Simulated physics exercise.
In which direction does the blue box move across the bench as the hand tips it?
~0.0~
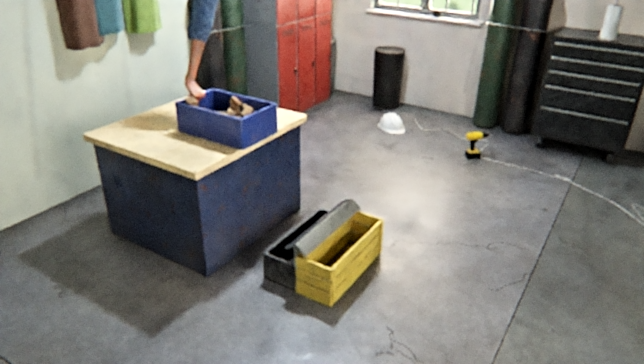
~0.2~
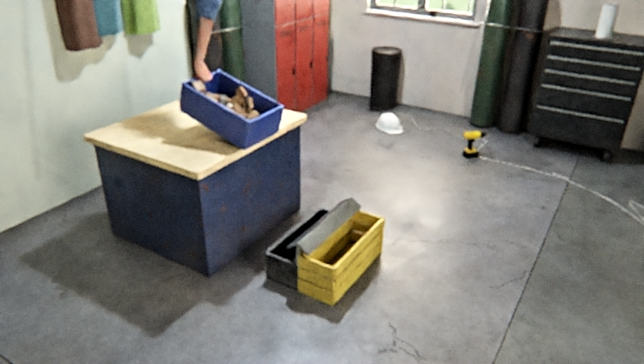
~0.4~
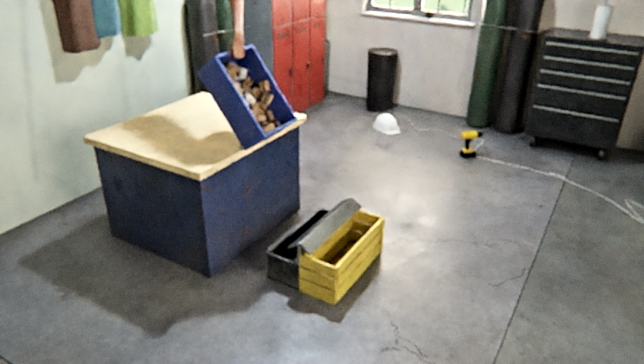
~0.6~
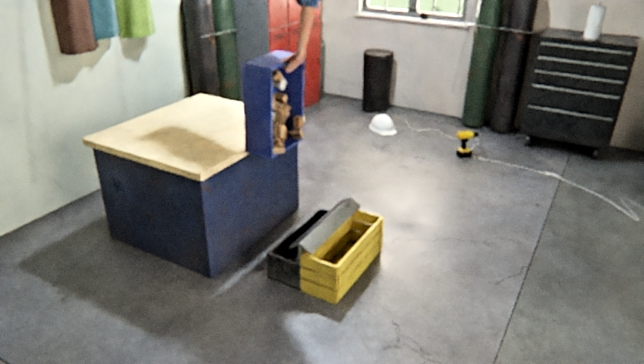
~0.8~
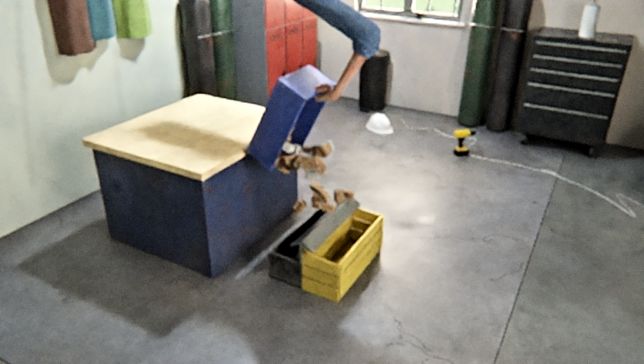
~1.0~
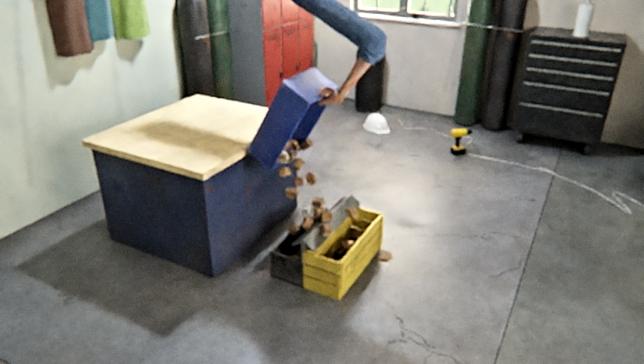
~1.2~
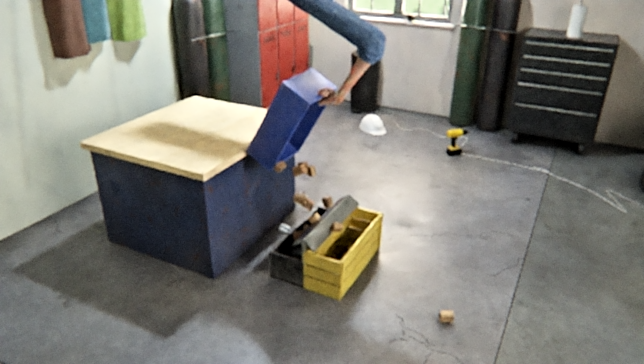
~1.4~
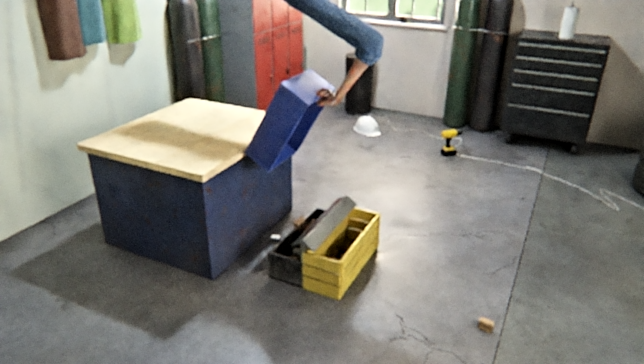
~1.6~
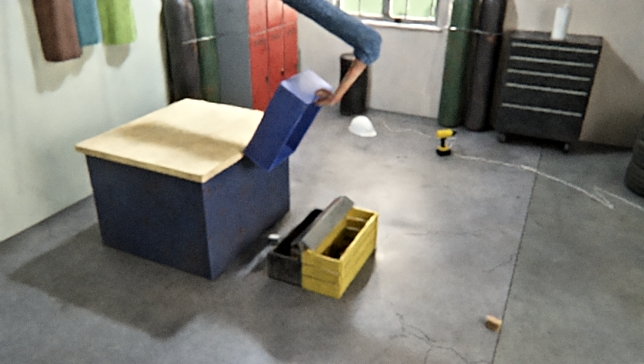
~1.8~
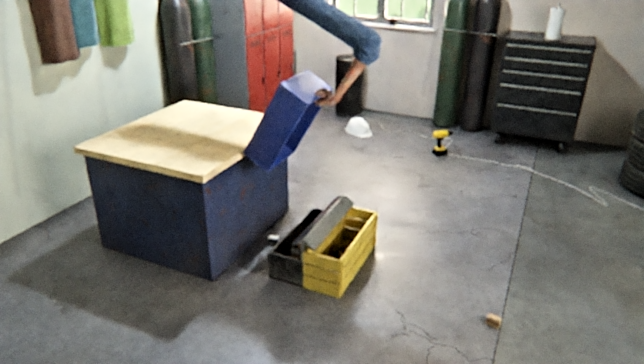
The blue box moves to the right, toward the end of the bench above the tub and trough.
A blue box of small brown parcels is lifted and tipped by a hand over the end of a bench, spilling them toward a black tub and a yellow trough below; one parcel comes to rest on the floor beyond the trough as the hand holds the box tilted.
